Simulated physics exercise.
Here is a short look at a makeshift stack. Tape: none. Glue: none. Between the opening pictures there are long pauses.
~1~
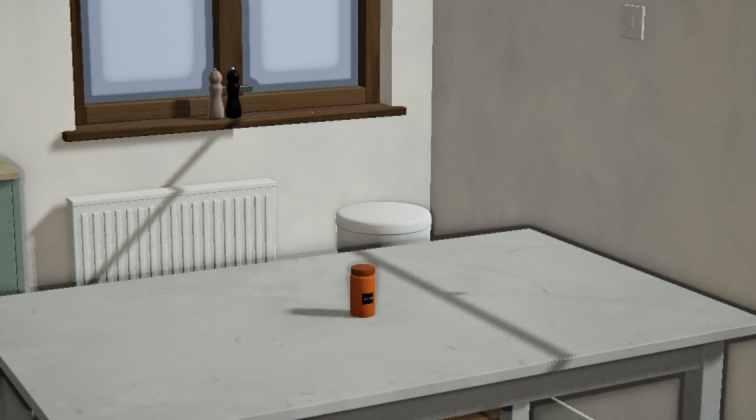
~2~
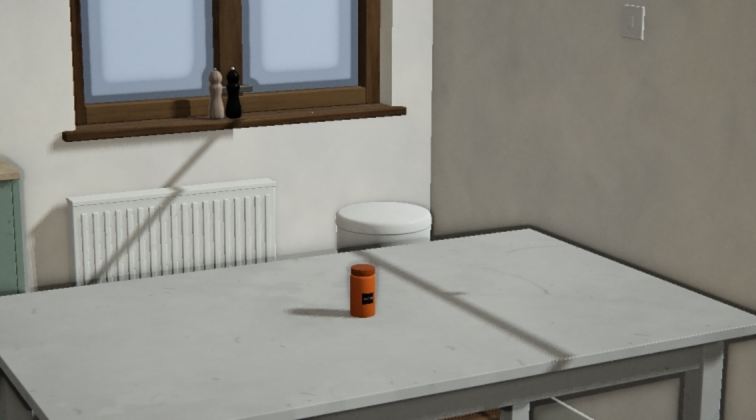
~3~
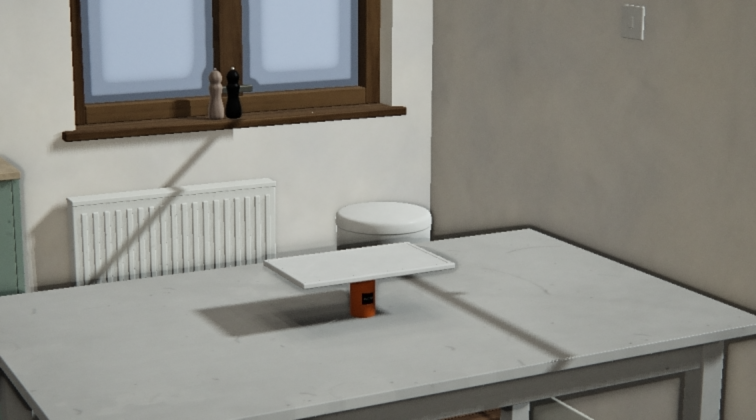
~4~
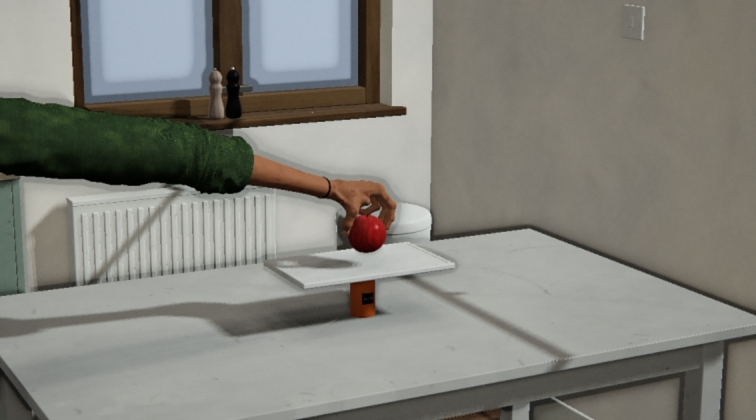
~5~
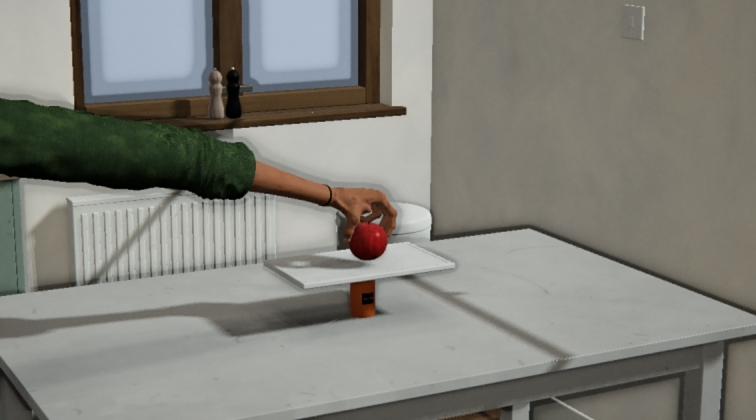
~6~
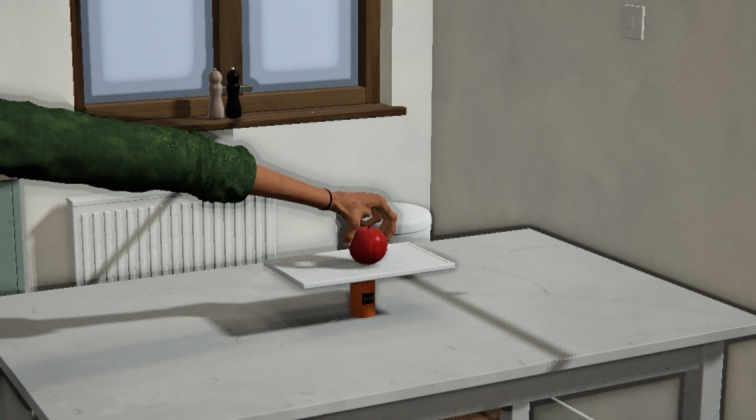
A hand in a green sleeve lowering a red apple onto a white lid laid across an orange jar on a kitchen table.
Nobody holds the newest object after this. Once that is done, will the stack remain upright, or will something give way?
It is going to be fine.
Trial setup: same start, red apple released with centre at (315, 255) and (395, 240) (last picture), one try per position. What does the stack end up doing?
Topples, then stands firm.
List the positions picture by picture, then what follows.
The last thing is not in view yet, in the first picture.
The last thing is not in view yet, in the second picture.
The last thing is not in view yet; white lid (359, 264), in the third picture.
Still above its spot; red apple (367, 234); white lid (359, 264), in the fourth picture.
Still above its spot; red apple (368, 241); white lid (359, 264), in the fifth picture.
In place under the hand; red apple (368, 246); white lid (359, 264), in the sixth picture.
Then, 0.30 s after the last picture, nothing has stirred.
Then, 0.70 s after the last picture, red apple resting near (368, 246).
At rest, all 3 in place. Seen from the same camera at the end, red apple near (368, 246). The stack keeps its balance.
